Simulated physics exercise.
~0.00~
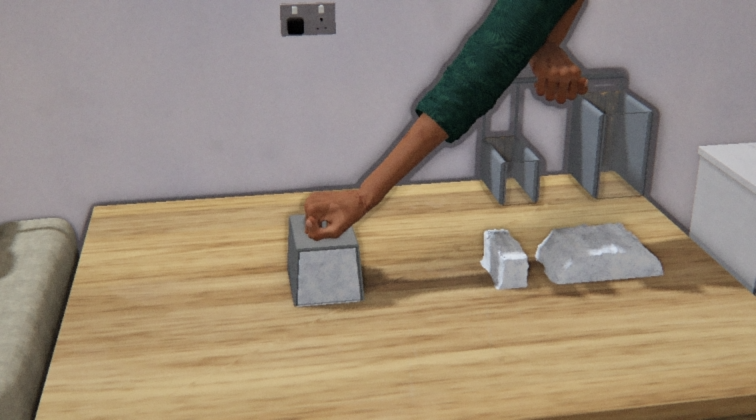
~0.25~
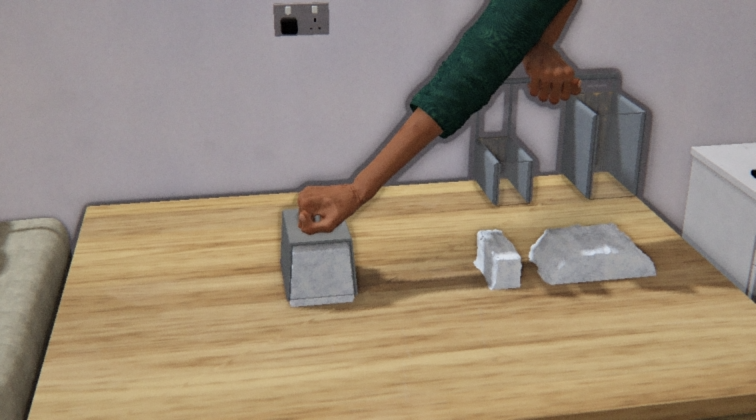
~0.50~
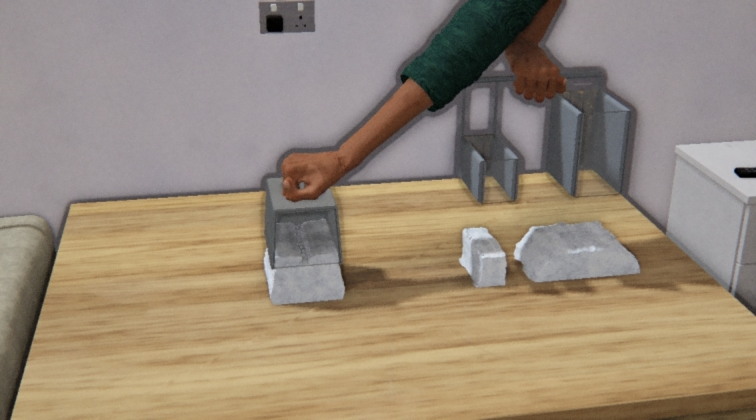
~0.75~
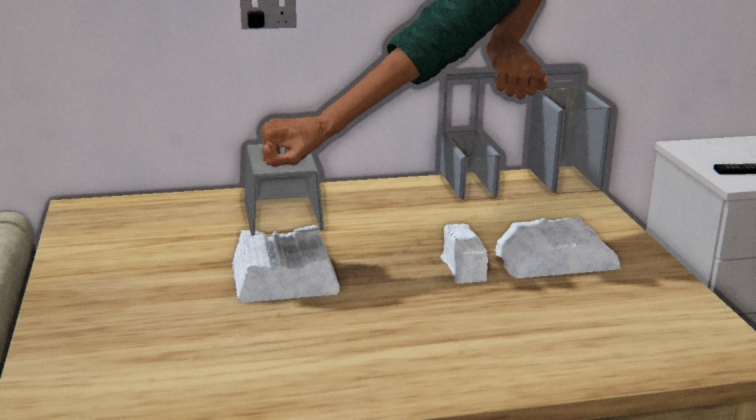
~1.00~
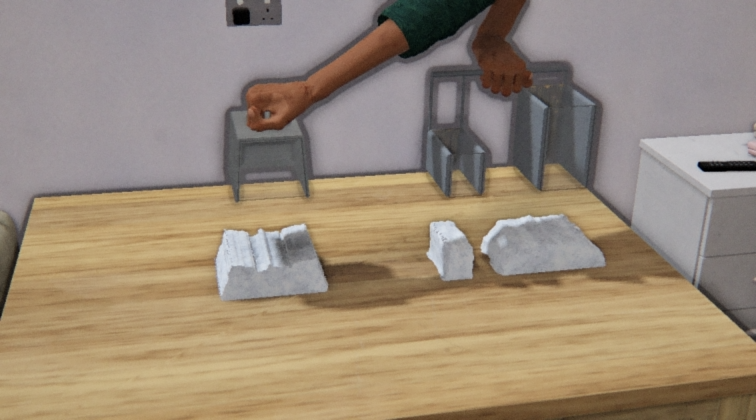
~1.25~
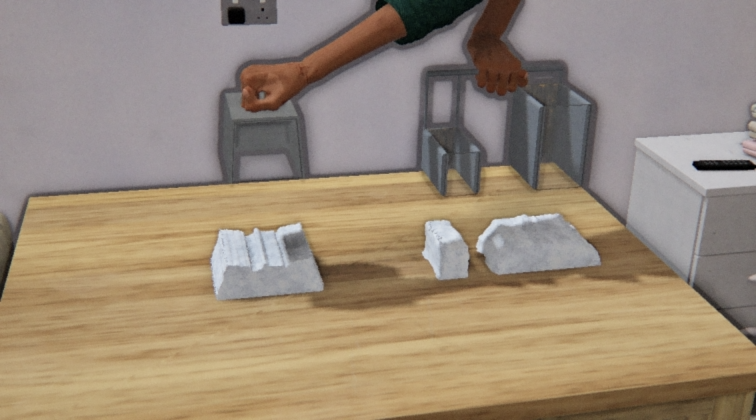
Grey tin being lifted by a hand off a pale, crumbly block, which slumps into a low, ridged mound on a wooden table.
